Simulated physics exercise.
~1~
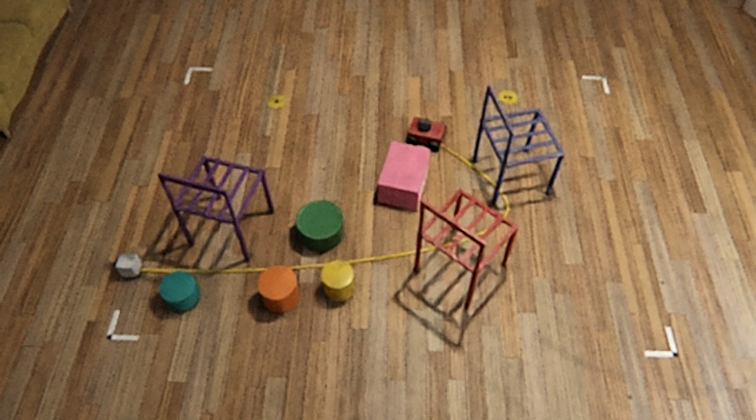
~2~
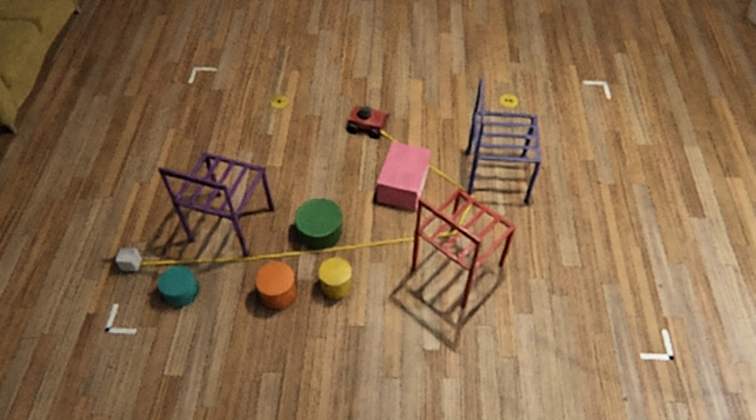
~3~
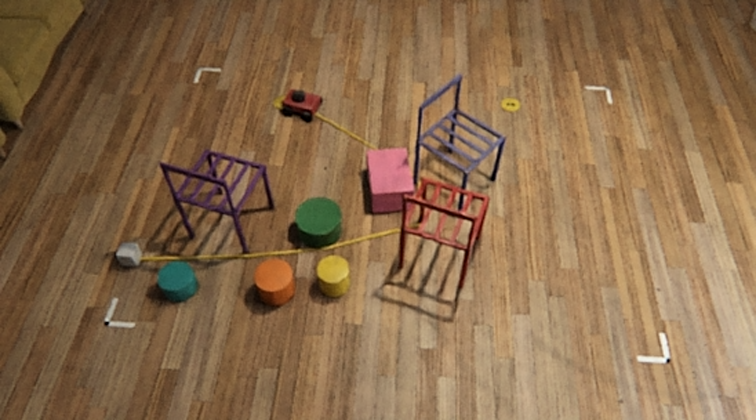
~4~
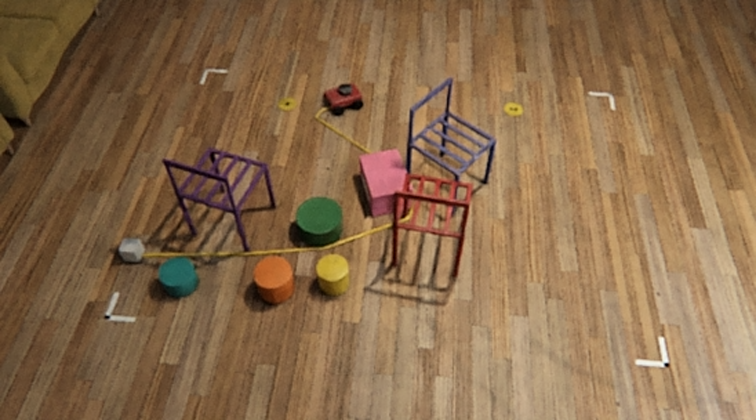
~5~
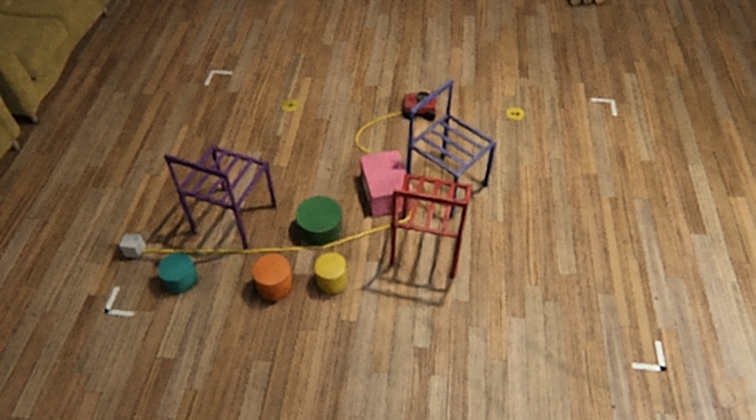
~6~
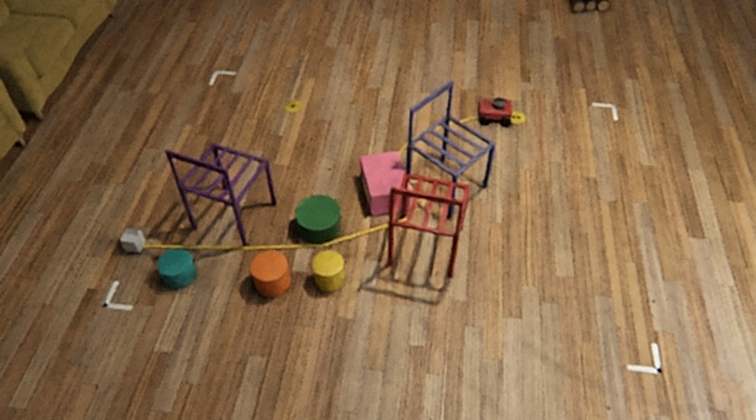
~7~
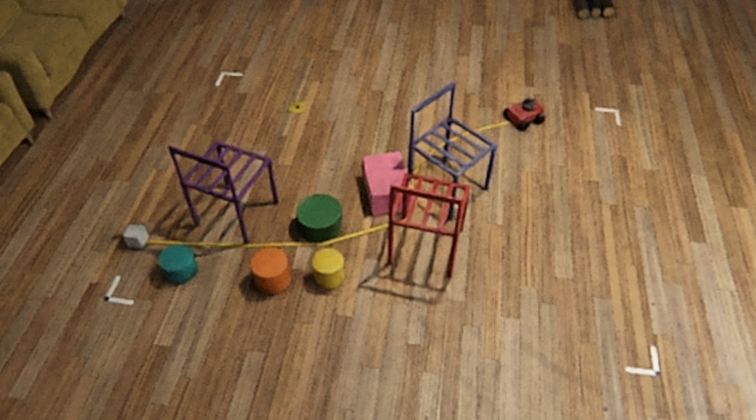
A small red cart towed a yellow cord left to one yellow mark, dragging the blue chair, red chair and pink carton leftward, then turned back right past the other mark and stopped beyond the blue chair, the tubs staying practically still.
